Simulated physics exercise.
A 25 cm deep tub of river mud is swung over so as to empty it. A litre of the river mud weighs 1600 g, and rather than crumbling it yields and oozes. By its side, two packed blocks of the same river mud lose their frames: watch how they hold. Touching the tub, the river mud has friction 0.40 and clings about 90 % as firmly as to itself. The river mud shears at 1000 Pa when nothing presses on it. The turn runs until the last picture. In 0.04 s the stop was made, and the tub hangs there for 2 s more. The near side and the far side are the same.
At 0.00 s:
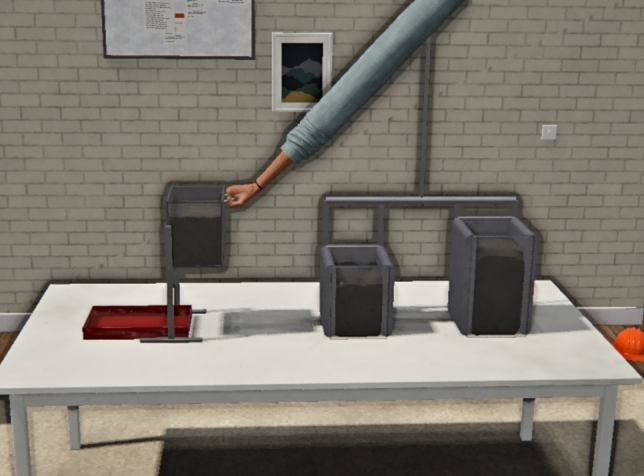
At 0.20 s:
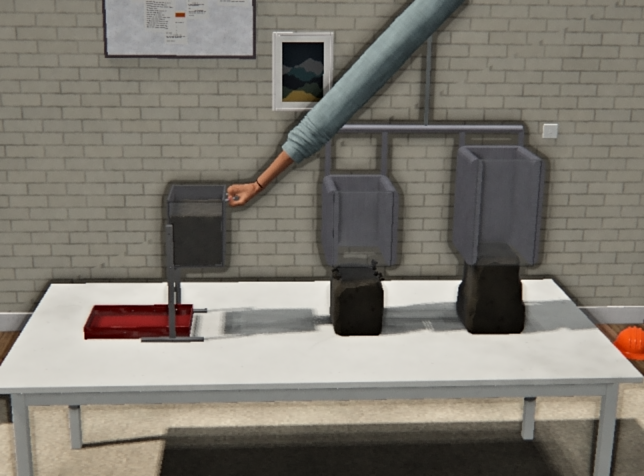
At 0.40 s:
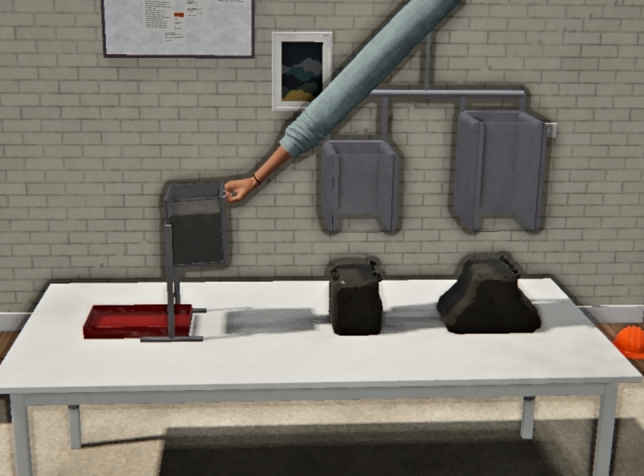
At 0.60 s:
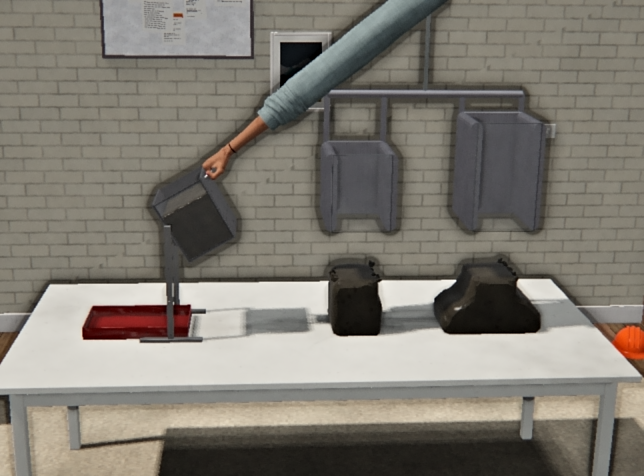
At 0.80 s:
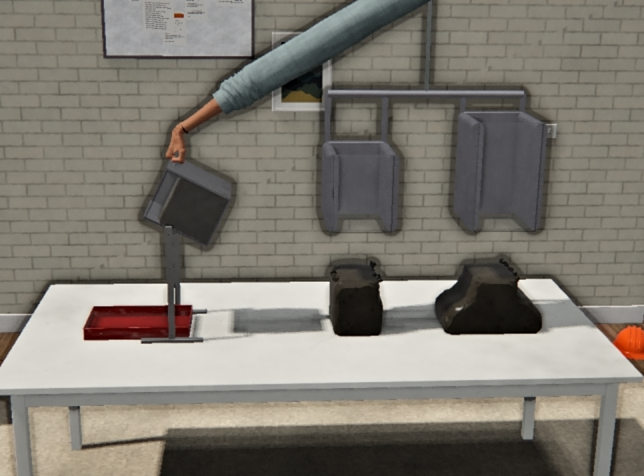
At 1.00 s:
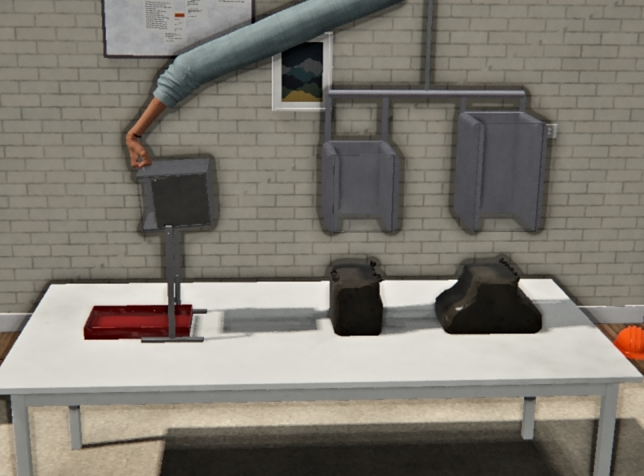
In the video, two grey casings rise off dark mud blocks on a white table, and the taller right block slumps and spreads; then a sleeved arm turns a grey tub of mud leftward onto its side on a stand.
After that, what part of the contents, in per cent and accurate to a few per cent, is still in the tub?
The part still in the tub is near 100 out of 100.
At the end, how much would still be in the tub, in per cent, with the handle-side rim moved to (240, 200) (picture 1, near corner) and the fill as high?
I'd say around 50 percent would remain in the tub at the end.
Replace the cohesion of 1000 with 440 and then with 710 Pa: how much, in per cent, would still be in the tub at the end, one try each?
Try one gives 50 per cent, try two gives 75 per cent.
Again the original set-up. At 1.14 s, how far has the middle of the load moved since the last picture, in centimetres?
It has gone close to 0 cm.
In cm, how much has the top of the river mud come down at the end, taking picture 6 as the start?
0 cm.
By 1.14 s, the tub is at 94 degrees and holds 100 %.
By 1.31 s, the tub is at 94 degrees and holds 100 %.
By 1.48 s, the tub is at 94 degrees and holds 100 %.
By 1.65 s, the tub is at 94 degrees and holds 100 %.
By 3.00 s, at the end, the tub is at 94 degrees and holds 100 %.
